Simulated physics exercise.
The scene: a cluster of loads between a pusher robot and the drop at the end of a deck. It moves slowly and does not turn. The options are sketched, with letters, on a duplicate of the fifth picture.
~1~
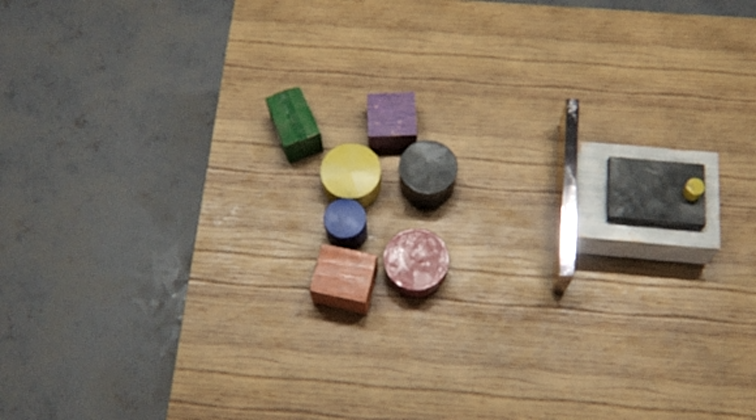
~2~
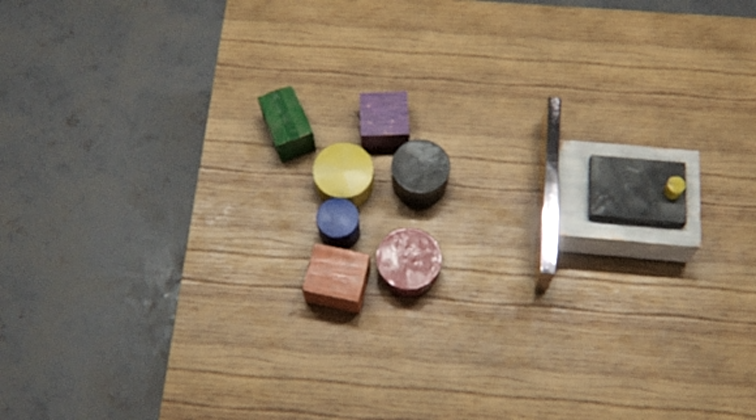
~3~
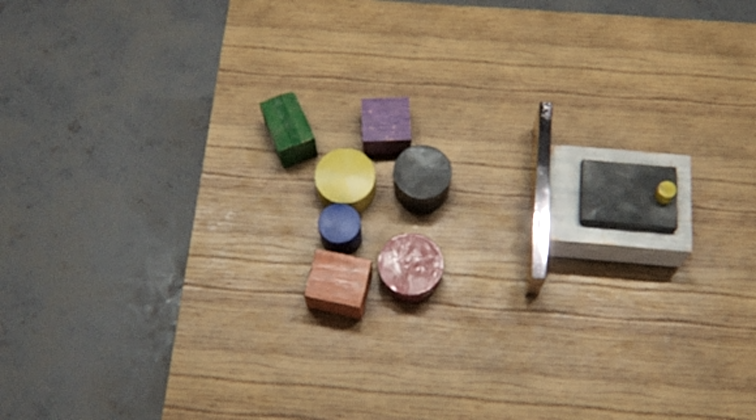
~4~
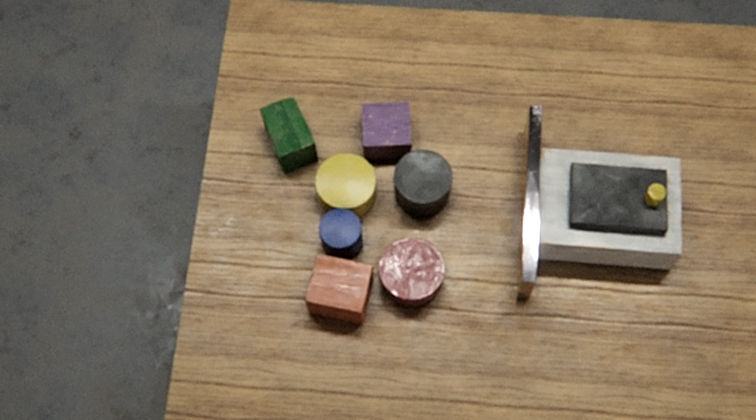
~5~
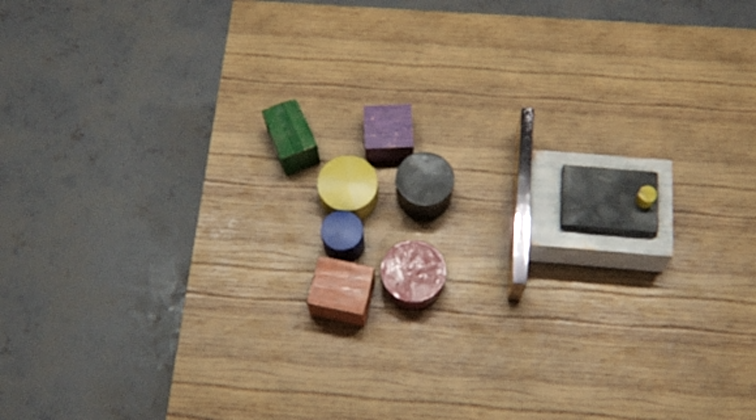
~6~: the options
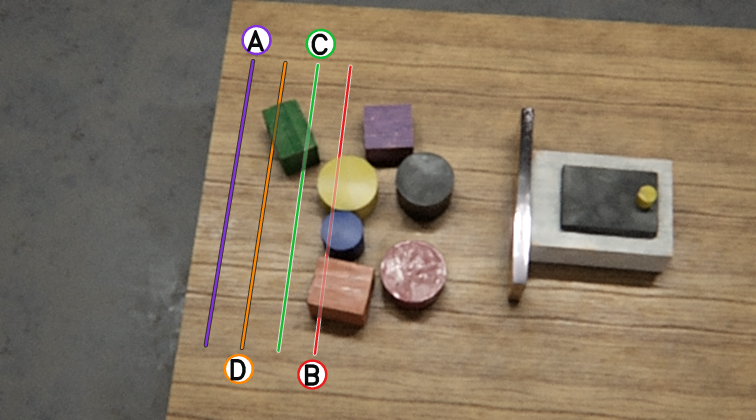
The clip opens on seven coloured blocks and round pieces clustered near the left edge of a wooden deck, with a pale, dark-topped pusher robot to their right. The robot creeps left, upright plate first, narrowing the gap slightly while the cluster stays put and untouched.
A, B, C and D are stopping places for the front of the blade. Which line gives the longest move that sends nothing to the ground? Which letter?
Up to line C.
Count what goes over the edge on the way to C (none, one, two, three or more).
In all, none.
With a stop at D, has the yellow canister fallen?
Yes.
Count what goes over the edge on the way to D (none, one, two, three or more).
Three or more.
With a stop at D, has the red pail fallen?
No.
On the copy, A at (231, 195); B at (334, 202); C at (299, 200); D at (265, 197).
On C. First, robot (520, 193); orange crate (335, 292); red pail (397, 272).
Then, robot (438, 188); yellow canister (271, 186); green parcel (284, 130).
Finally, robot (377, 184); yellow canister (213, 178); blue canister (219, 222); nothing has fallen.
By contrast, A drops the yellow canister, black pail, blue canister, green parcel and red pail; B is safe but short; D drops the yellow canister, blue canister and green parcel.
